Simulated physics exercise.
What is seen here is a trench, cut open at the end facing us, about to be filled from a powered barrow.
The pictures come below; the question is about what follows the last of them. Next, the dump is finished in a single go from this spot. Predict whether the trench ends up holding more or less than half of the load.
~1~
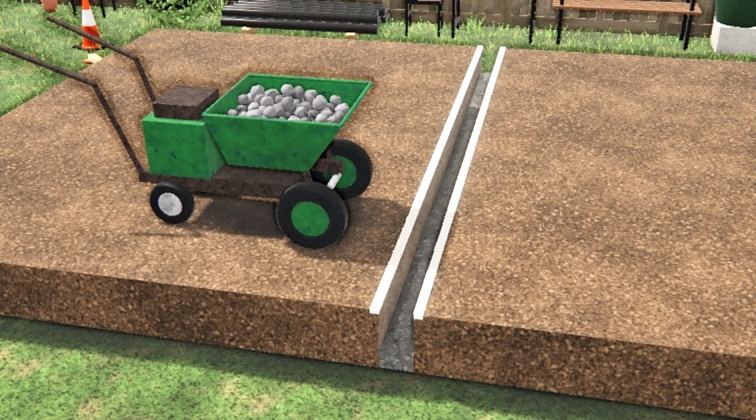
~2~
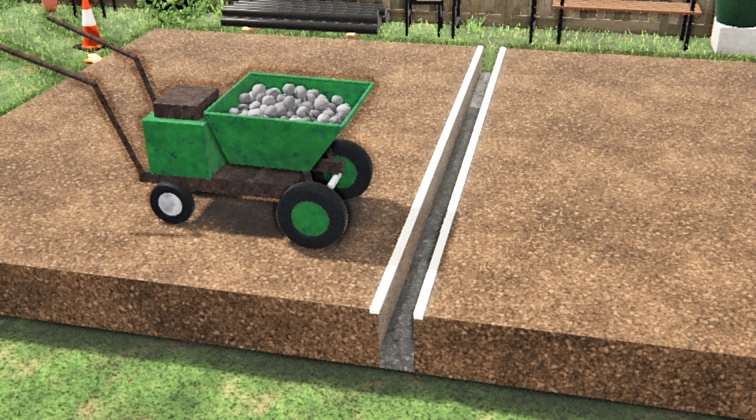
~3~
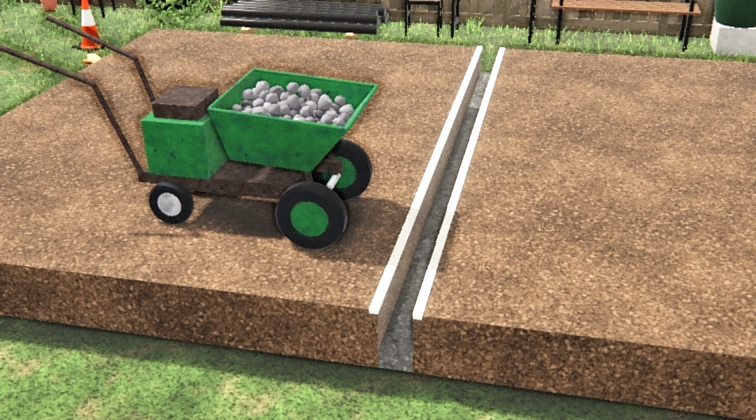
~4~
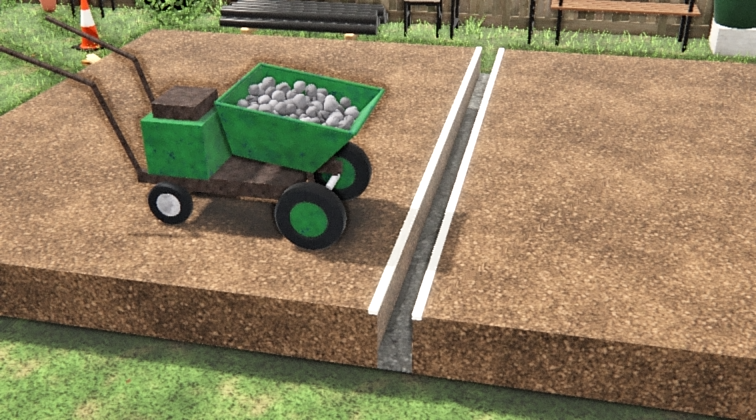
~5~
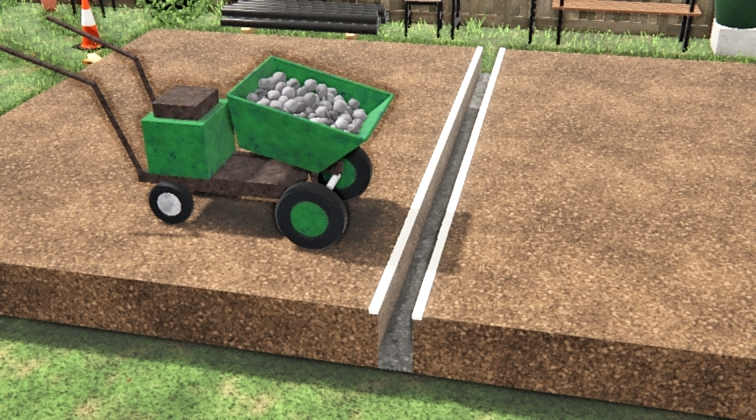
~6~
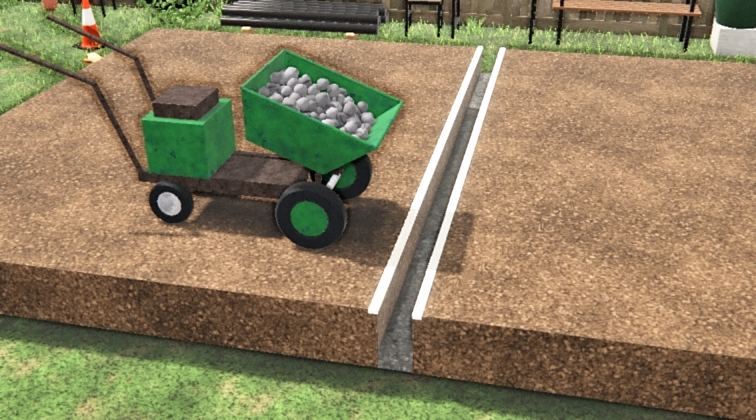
The trench takes in the minor portion of the load.
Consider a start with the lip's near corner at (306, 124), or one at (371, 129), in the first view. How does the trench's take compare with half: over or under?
Result A - a majority; result B - a minority.
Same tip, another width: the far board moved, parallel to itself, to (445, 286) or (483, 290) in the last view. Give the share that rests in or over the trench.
80 %, 100 %.
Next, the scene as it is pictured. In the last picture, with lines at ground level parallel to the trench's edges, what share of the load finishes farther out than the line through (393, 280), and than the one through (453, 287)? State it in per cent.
Around 80 per cent for the first, and 30 per cent for the second.
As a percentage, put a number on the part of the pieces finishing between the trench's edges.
I'd estimate close to 20 per cent.
Shortly afterwards, skip tipped steeply; the whole lot in the skip.
Next, skip tipped right over; the bulk in the skip; only a few in or heaped over the trench; near a quarter beyond it; only a few falling.
Some moments later, skip tipped right over; near a third in the skip; a little in or heaped over the trench; near half beyond it.
In the end, skip tipped right over; near a quarter in the skip; near a quarter in or heaped over the trench; near half beyond it.
